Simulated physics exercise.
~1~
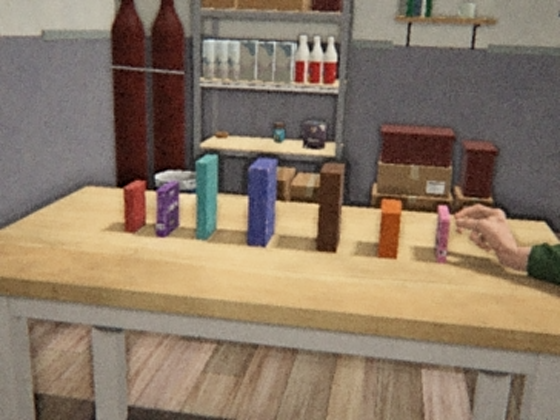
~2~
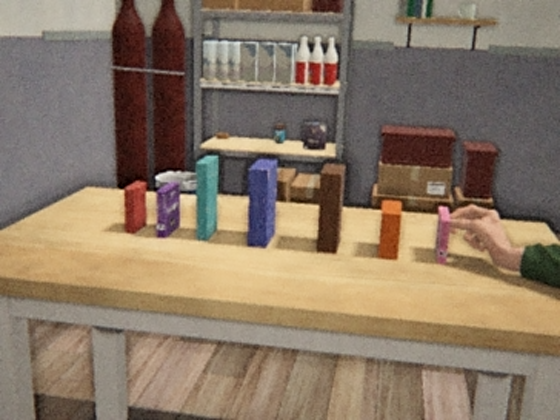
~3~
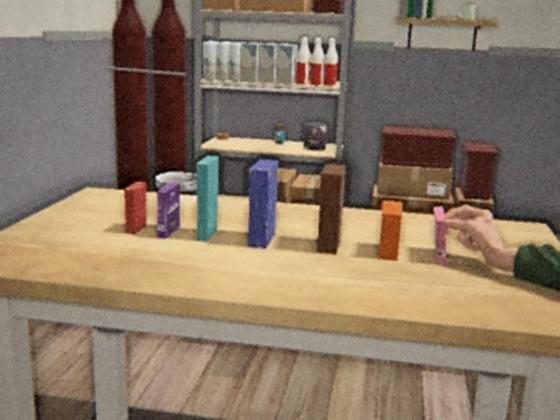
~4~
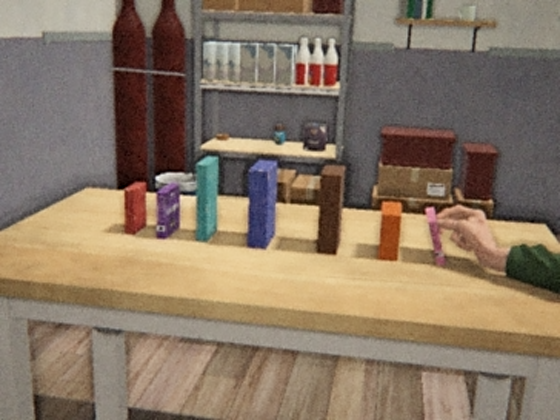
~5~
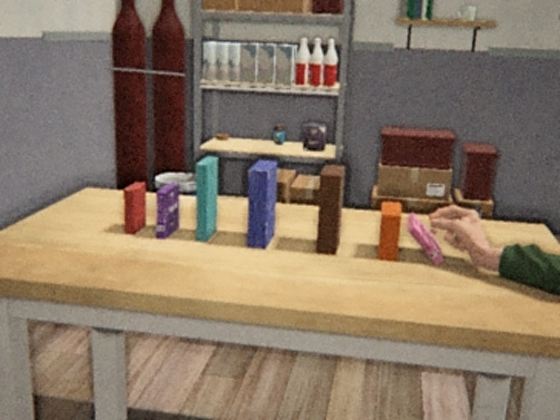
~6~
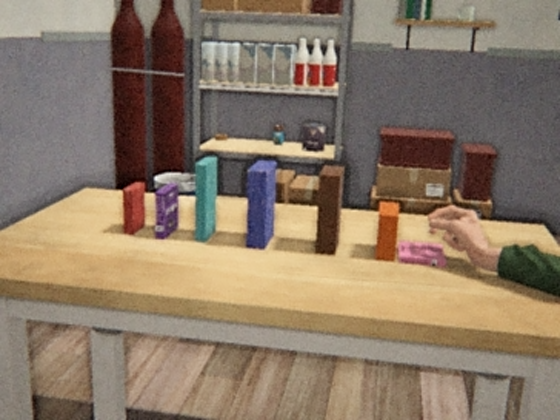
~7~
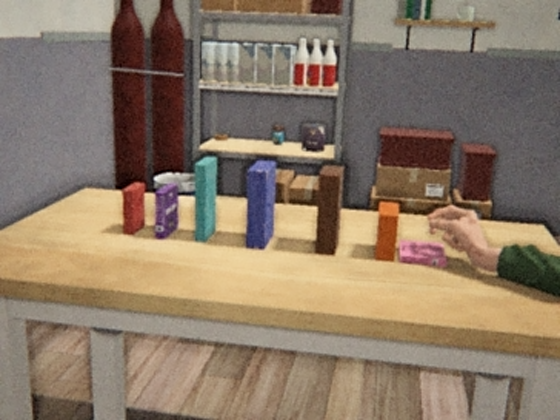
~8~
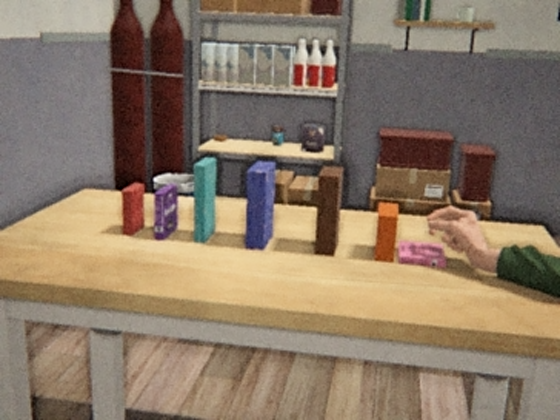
Storeroom table with a row of upright coloured blocks, a hand tipping the pink one left onto its side, the rest standing.
